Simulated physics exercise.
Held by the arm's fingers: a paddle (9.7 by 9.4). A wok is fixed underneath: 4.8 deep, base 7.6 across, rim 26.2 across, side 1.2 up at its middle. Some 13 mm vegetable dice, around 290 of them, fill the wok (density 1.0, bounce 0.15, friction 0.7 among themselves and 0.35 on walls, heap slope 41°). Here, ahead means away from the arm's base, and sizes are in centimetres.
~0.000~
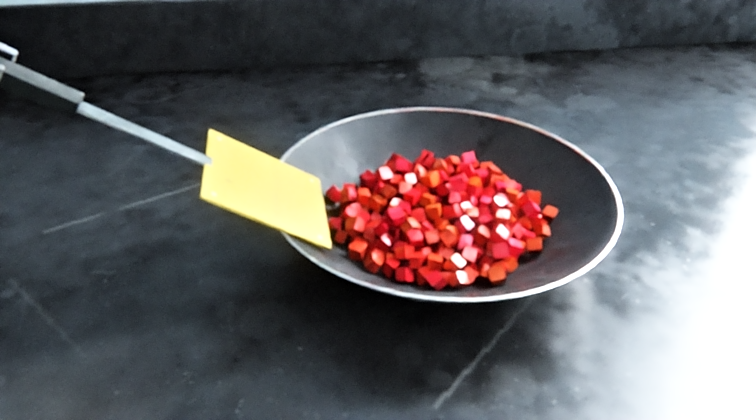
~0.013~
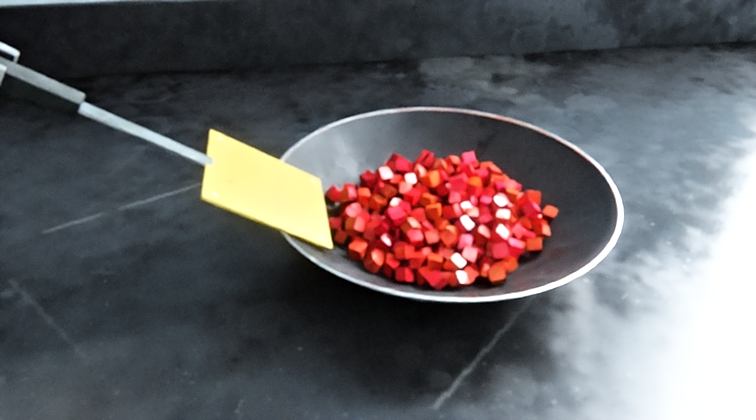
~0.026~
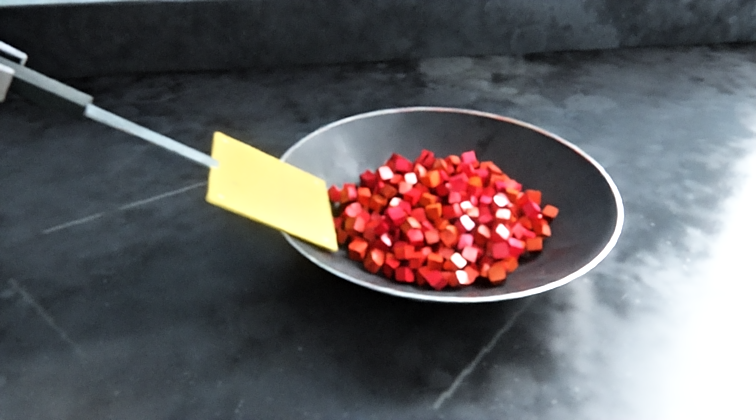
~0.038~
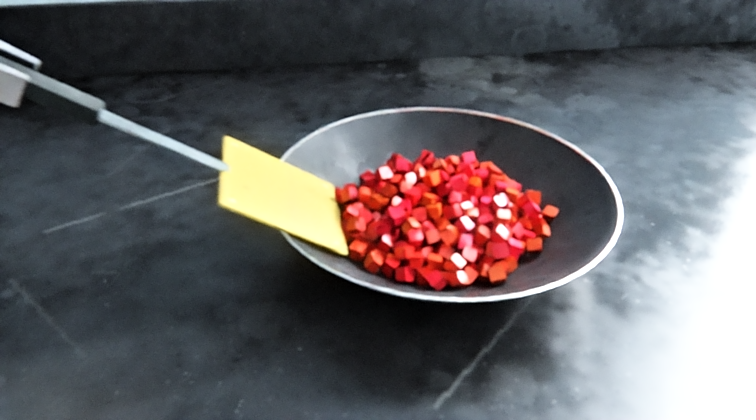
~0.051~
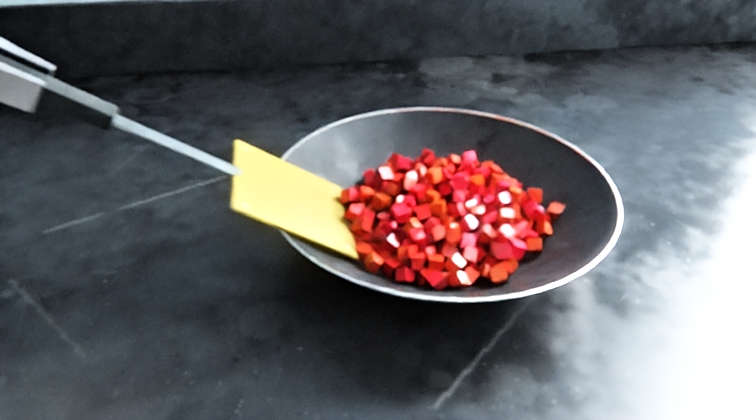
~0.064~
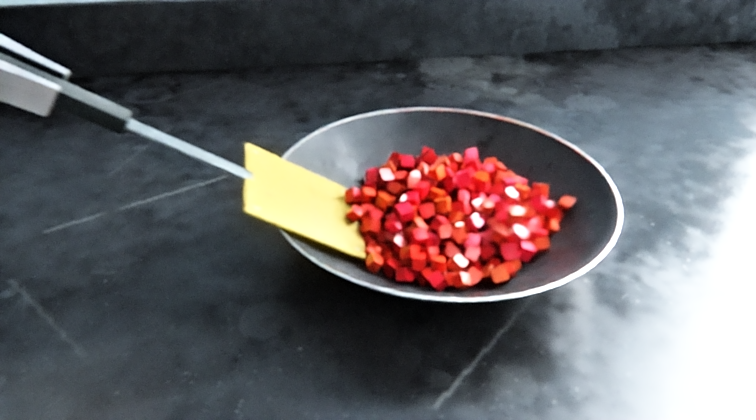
The video shows a yellow paddle held by a mechanical arm beside a dark wok of small red and orange cubes. The paddle stays still briefly, then slides right and slightly downward into the wok, nudging the heap slightly rightward.
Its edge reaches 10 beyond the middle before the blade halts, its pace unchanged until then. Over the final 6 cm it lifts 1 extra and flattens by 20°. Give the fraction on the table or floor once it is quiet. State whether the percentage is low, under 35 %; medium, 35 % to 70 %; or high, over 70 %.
The percentage is medium.
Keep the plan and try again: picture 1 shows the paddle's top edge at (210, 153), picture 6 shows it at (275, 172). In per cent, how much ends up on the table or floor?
About 70 per cent.
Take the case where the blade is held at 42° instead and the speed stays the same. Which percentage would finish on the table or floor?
Result, estimated: 65 %.
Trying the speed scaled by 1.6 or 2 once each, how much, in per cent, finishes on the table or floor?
Try one about 70 %, try two about 70 %.
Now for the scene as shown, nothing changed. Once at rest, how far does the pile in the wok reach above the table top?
About 6.0 cm above the table.
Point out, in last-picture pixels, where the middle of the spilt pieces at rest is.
It ends up around (671, 204).
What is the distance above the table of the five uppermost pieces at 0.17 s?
About 6 centimetres.
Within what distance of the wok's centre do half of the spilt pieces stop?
It works out to near 22 cm.
After 0.17 s, sloping 33°, highest piece 6 above the table; 292 in the wok.
After 0.27 s, sloping 27°, highest piece 9 above the table; 261 in the wok, 31 on the blade or in flight.
After 0.52 s, sloping 13°, highest piece 6 above the table; 165 on the table or floor, 126 in the wok, 1 on the blade or in flight.
After 1.57 s, sloping 13°, highest piece 6 above the table; 166 on the table or floor, 126 in the wok.
In the end, 166 on the table or floor, 126 in the wok. That is 57 % on the table or floor.
